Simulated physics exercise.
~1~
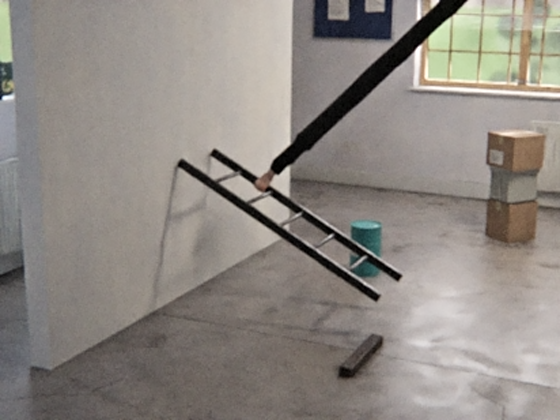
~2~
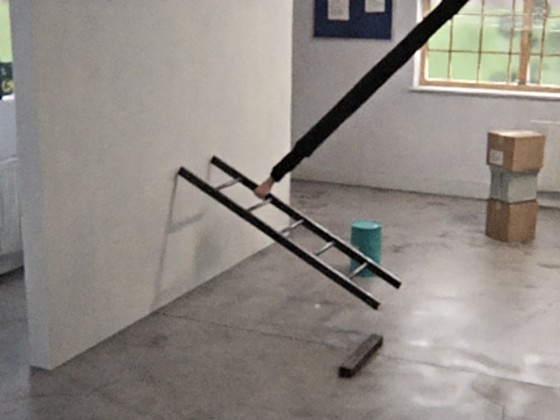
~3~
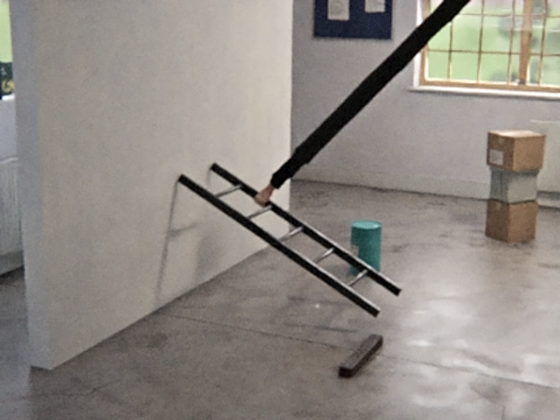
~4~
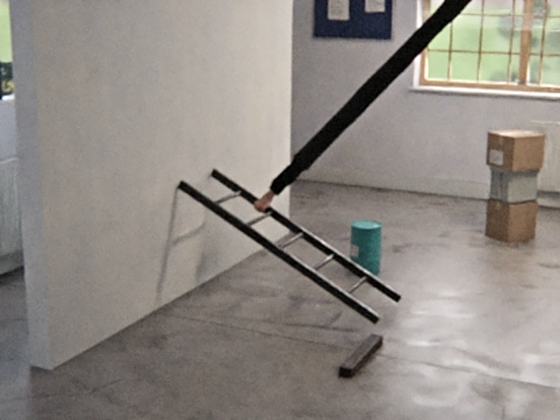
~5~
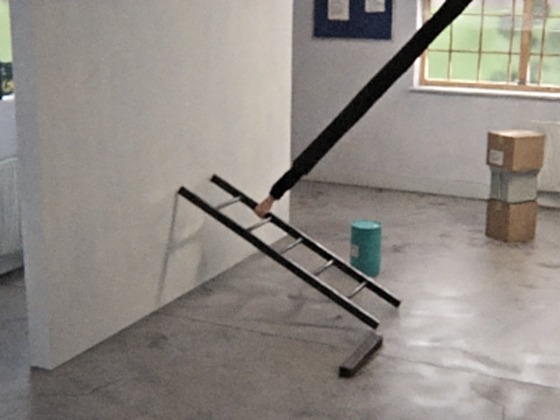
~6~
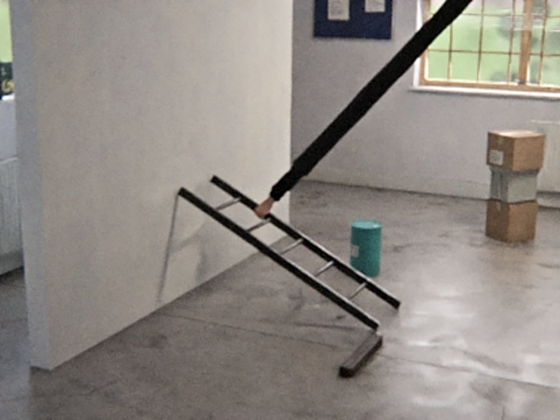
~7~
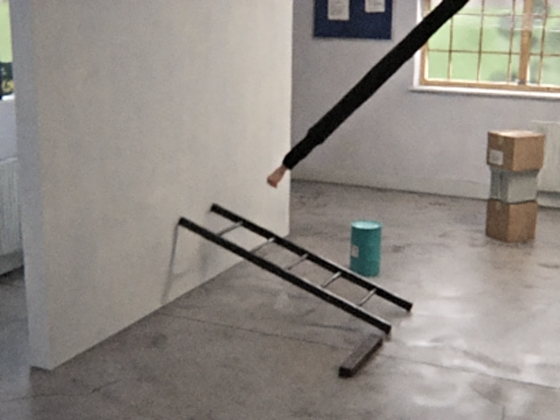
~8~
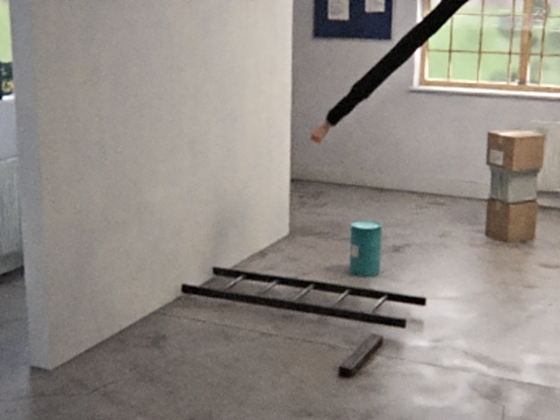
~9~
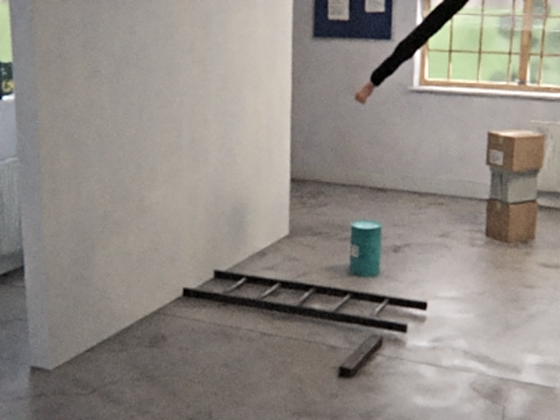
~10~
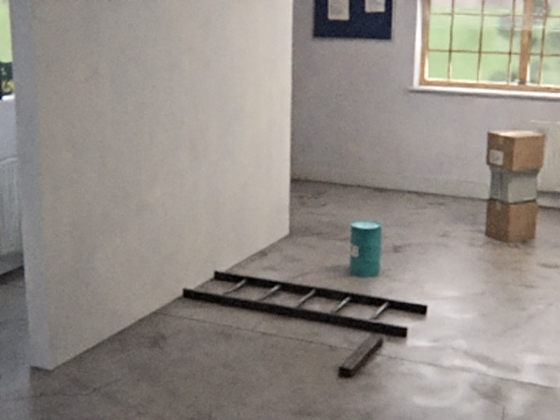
Black ladder being lowered against a white wall by a hand, then sliding down flat to the floor once released.
